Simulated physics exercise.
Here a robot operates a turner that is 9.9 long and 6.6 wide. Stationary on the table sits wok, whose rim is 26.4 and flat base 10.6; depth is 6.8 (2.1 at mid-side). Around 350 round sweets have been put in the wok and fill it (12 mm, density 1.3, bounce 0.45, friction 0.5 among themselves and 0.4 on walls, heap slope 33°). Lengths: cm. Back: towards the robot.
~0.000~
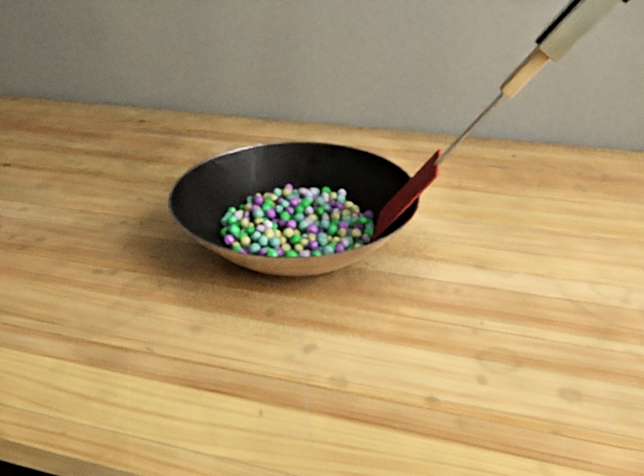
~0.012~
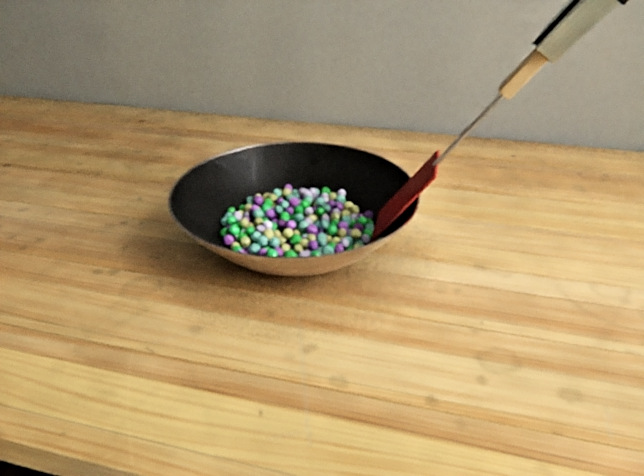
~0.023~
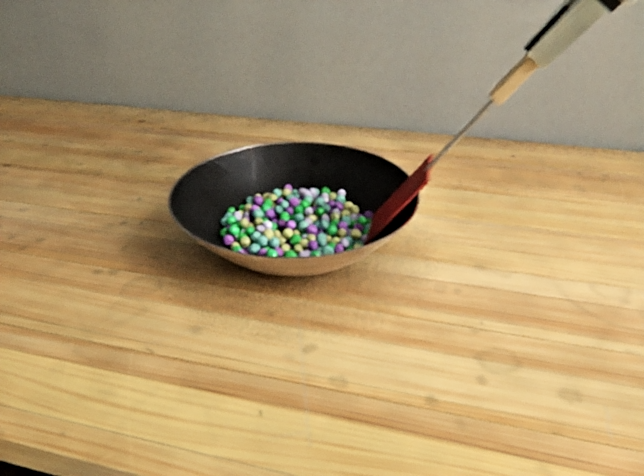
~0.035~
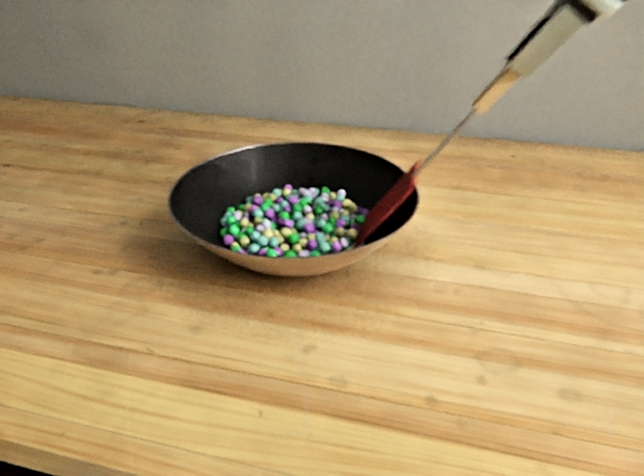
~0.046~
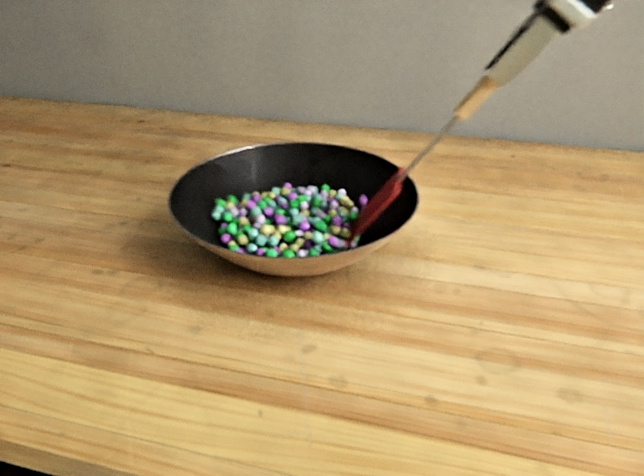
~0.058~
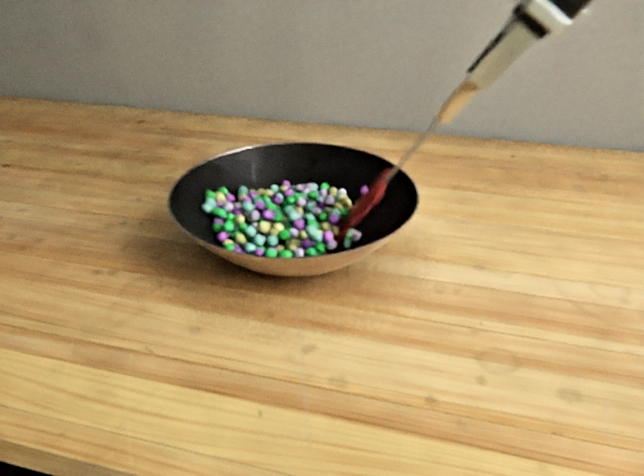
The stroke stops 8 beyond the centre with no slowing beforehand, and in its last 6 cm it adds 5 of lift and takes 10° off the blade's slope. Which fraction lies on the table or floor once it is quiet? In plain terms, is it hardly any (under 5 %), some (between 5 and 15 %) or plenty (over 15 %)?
Plenty - over 15 %.
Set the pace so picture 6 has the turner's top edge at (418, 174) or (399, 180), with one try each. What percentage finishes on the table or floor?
About 5 and 20 percent.
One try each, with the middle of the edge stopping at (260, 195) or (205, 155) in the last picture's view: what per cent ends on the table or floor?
Estimates, in order: 10 % and 40 %.
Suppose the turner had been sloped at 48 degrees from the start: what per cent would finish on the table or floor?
It would come to roughly 30 percent.
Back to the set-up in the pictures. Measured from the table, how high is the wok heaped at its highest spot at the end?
Near 5.5 centimetres high.
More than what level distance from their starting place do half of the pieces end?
Around 5 cm, measured level.
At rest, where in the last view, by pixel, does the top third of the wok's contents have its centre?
It is centred near (235, 214) in the last view.
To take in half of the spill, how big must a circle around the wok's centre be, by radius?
Some 38 centimetres.
After 0.09 s, sloping 56°, highest piece 7 above the table; 351 in the wok.
After 0.11 s, sloping 53°, highest piece 9 above the table; 350 in the wok, 1 on the blade or in flight.
After 0.33 s, sloping 46°, highest piece 27 above the table; 263 in the wok, 34 on the table or floor, 54 on the blade or in flight.
After 1.38 s, sloping 46°, highest piece 6 above the table; 263 in the wok, 88 on the table or floor.
In the end, 263 in the wok, 88 on the table or floor. That is 25 % on the table or floor.
